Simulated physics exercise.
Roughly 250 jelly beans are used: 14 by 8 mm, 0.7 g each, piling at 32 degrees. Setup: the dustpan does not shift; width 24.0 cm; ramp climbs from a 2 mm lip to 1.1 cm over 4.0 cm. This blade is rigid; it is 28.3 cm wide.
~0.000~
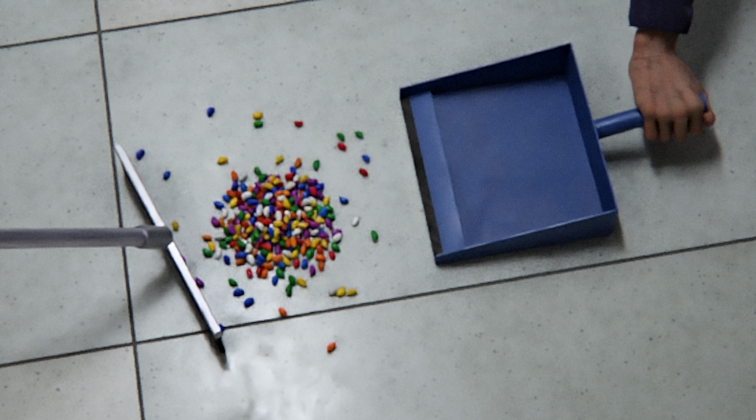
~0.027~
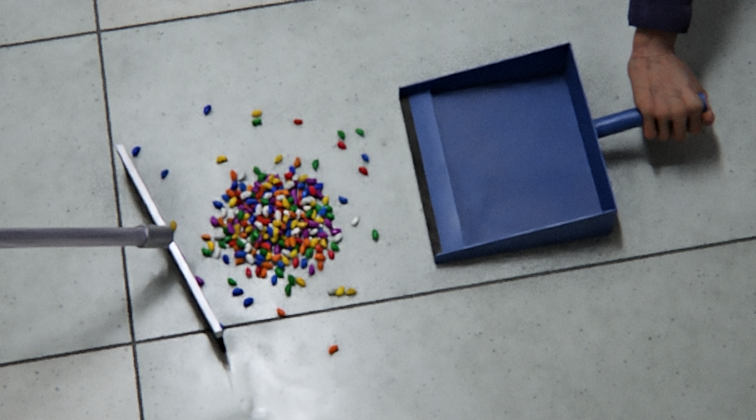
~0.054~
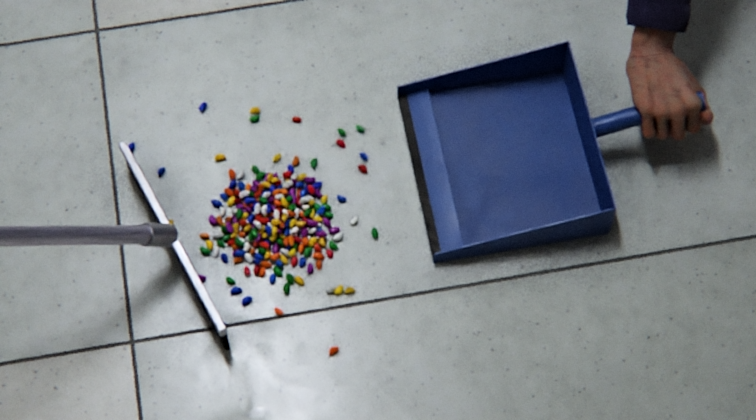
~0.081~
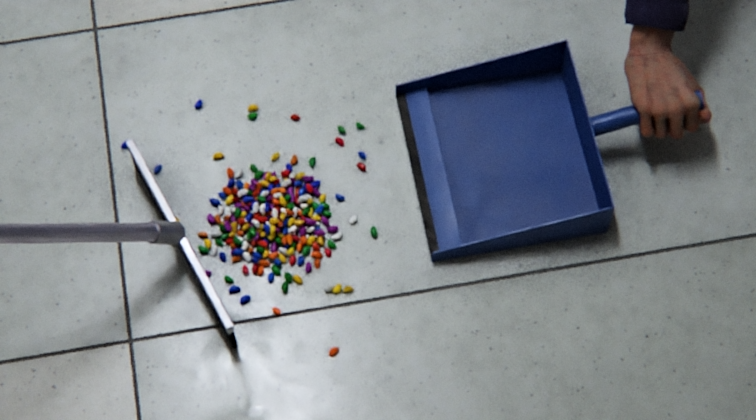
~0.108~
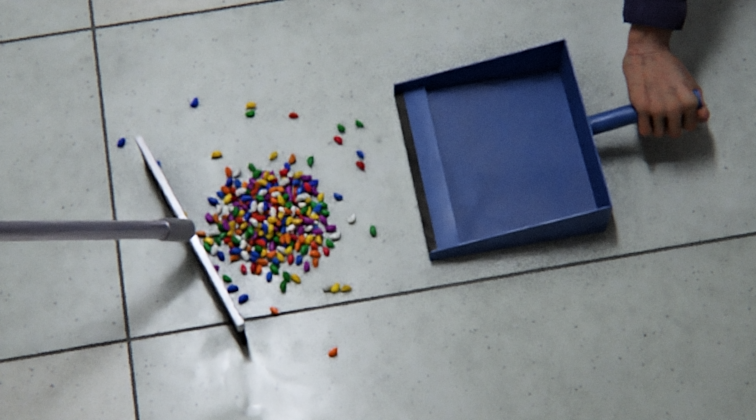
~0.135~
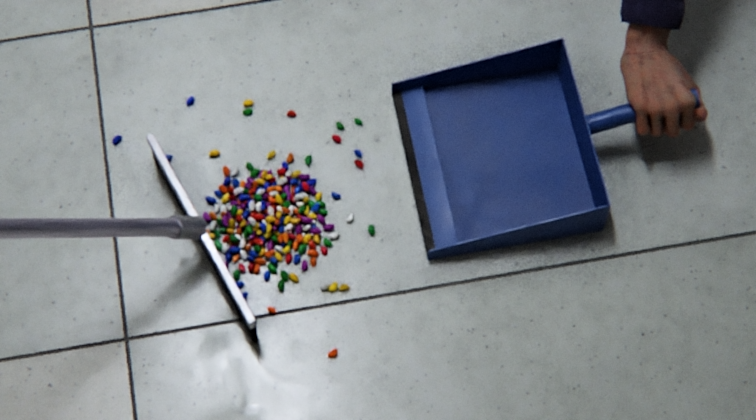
The clip opens on a loose pile of multicoloured jelly beans on grey tiles, between a long-handled blade at left and a blue dustpan held by a hand at right. The blade slides slightly rightward until it meets the pile's left edge, nudging some beans, while the dustpan stays put.
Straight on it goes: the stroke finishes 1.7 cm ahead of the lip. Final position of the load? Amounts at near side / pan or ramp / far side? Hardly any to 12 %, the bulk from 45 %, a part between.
Near side: Hardly any; pan: Hardly any; far side: Hardly any.
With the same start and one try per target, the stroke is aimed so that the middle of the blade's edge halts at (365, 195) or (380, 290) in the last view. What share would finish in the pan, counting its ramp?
Some 10 and 0 per cent.
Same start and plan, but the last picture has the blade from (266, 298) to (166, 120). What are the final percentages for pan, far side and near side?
Pan: 30, far side: 15, near side: 5.
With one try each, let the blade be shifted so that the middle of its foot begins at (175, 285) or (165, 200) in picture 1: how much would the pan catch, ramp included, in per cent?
Close to 5 in a hundred, then close to 15 in a hundred.
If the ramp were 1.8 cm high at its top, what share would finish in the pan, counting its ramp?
I'd put it near 5 per cent, ramp counted.
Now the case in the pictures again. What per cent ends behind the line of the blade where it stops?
Roughly 5 percent of it.
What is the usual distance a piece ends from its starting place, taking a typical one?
The figure is about 16 cm.
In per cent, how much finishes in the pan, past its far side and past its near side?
Near: 5; pan: 10; far: 5 (percent).
Then, at 0.32 s, middle of the blade 16 cm from the lip; 0 % over the lip, far side 0 %, near side 5 %.
Then, at 0.44 s, middle of the blade 9 cm from the lip; 0 % over the lip, far side 0 %, near side 5 %.
After 0.69 s, middle of the blade 6 cm from the lip; 10 % over the lip, far side 5 %, near side 5 %.
By 1.7 s all is still; near side 5 %, pan 10 %, far side 5 %, in front of the lip or behind the blade 80 %.
